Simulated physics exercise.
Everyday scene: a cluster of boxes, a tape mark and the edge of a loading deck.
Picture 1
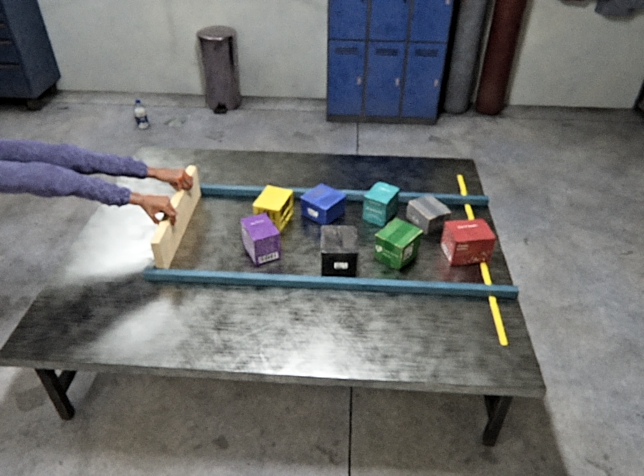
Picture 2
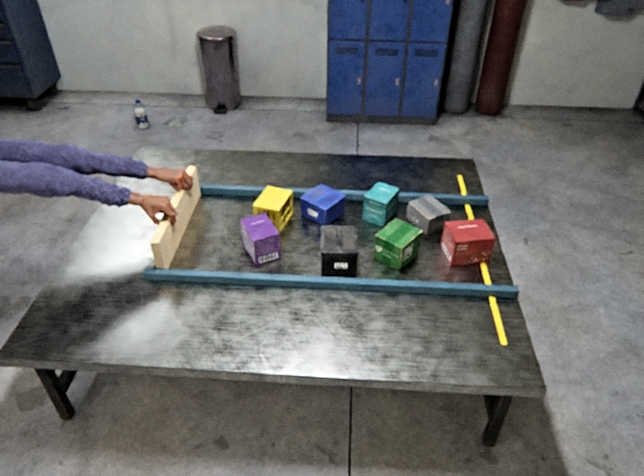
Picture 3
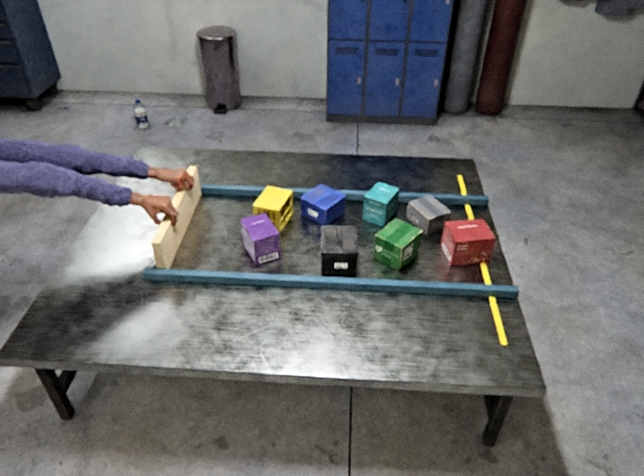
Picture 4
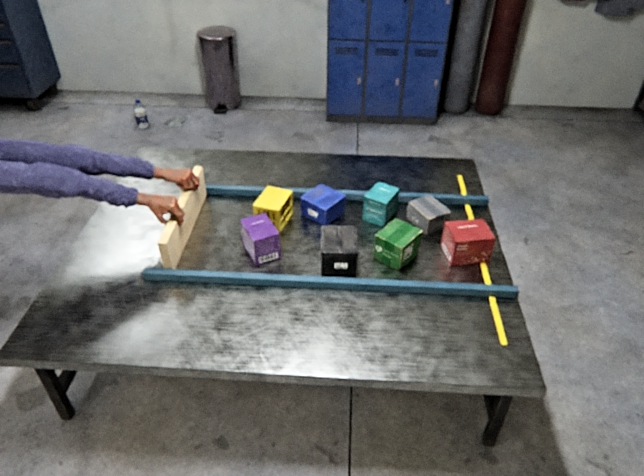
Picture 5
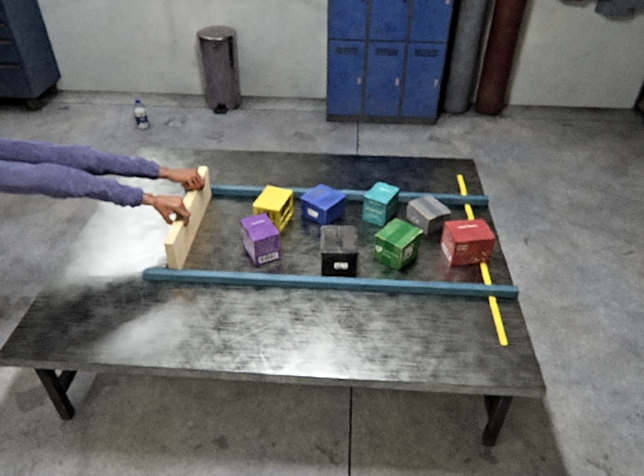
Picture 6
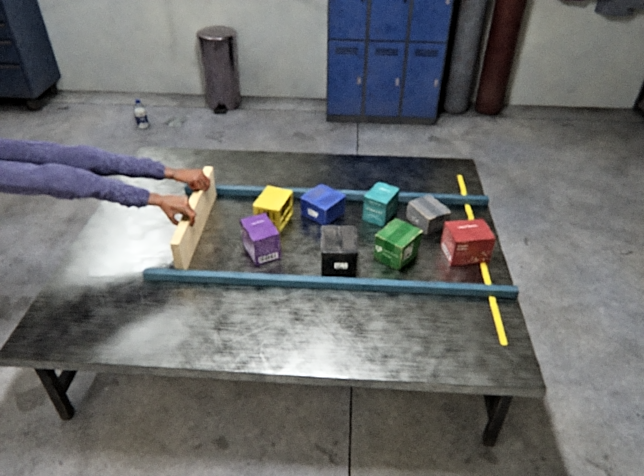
On a dark table, two hands slide a wooden plank slightly right toward still, colourful boxes.
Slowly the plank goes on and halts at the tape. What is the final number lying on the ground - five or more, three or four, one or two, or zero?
The drop will claim five or more of them.
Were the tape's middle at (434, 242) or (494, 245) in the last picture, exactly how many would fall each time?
First try 4, second try 8.
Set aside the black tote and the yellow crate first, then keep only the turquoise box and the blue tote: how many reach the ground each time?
The answer is 4 and then 4.
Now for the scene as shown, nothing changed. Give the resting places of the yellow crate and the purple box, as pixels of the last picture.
Reading them off: First (490, 217); then (501, 256).
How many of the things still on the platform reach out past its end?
Answer: 2.
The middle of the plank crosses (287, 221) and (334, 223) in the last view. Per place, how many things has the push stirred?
By then 3, and later 7.
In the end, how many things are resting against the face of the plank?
2 are in contact with it.
Early on, none off yet; red box at rest near (467, 242); grey box at rest near (428, 214); green parcel at rest near (397, 245).
Finally, the number that fall off is five or more; lost, blue tote, black tote, turquoise box, green parcel, grey box and red box.
